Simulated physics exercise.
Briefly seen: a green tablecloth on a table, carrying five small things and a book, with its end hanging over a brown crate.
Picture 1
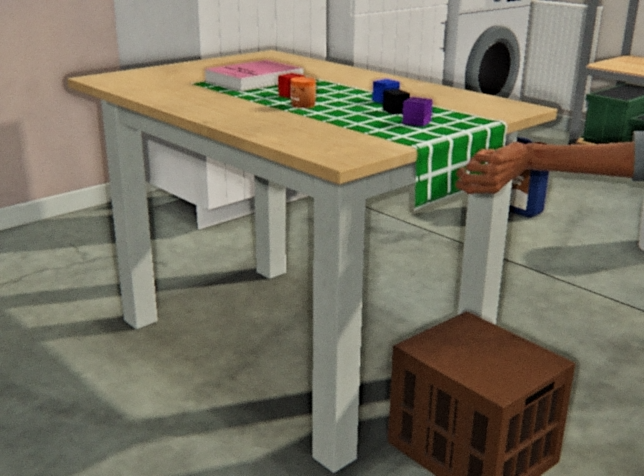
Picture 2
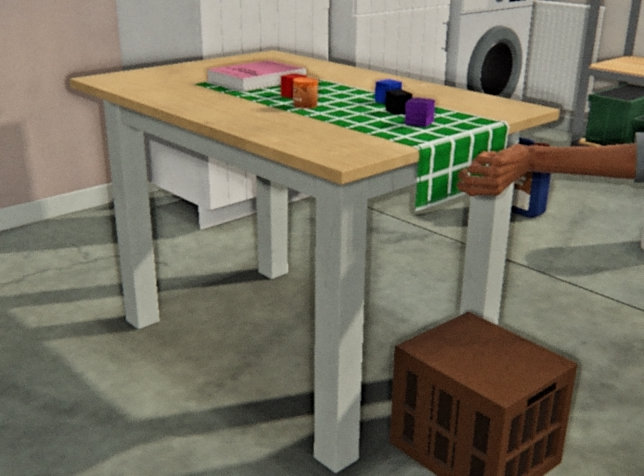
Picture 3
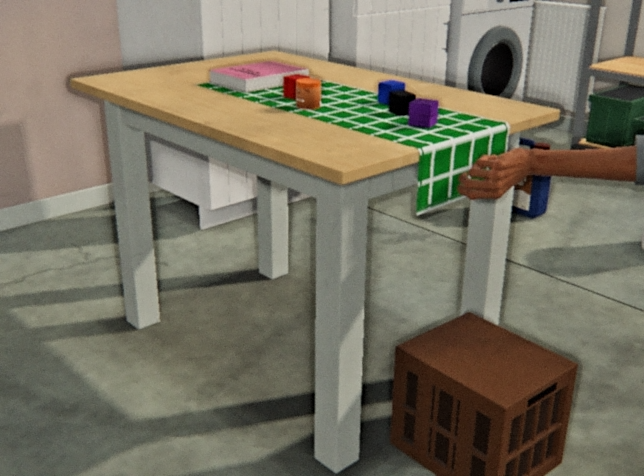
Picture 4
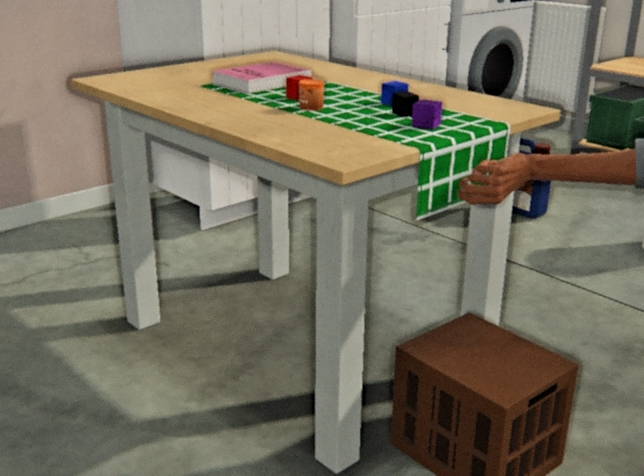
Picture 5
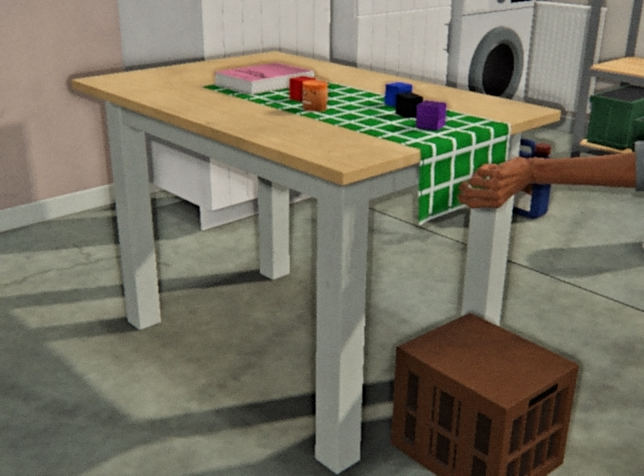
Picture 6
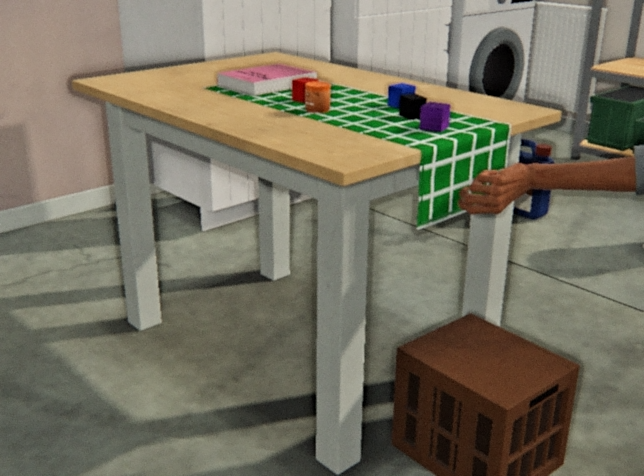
A green checked cloth was pulled slightly down over the table's end by a hand from the right, and the small cubes, orange pot and pink book on it shifted slightly to the right.
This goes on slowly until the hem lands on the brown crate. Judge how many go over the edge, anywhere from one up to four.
The answer is three.
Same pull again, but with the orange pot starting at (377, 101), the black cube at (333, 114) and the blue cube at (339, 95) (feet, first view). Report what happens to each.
The orange pot? It tips off. The black cube tips off, and the blue cube stays where it is.
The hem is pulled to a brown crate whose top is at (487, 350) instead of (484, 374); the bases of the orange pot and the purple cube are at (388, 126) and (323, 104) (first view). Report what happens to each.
Observed: Orange pot departs; purple cube remains seated.
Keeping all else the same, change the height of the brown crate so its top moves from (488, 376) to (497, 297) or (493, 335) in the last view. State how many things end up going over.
Numbers: 1; 2.
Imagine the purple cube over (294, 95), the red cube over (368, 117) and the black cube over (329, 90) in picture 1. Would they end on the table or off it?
The purple cube stays aboard, the red cube is lost, the black cube stays aboard.
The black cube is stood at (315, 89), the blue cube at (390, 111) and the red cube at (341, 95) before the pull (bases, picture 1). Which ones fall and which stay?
Black cube: Still on; blue cube: Off; red cube: Still on.
Soon after, hem near (459, 283); purple cube gone.
After that, hem near (456, 328); purple cube, black cube and blue cube gone.
In the end, hem on the crate; purple cube, black cube and blue cube gone. The answer is three.
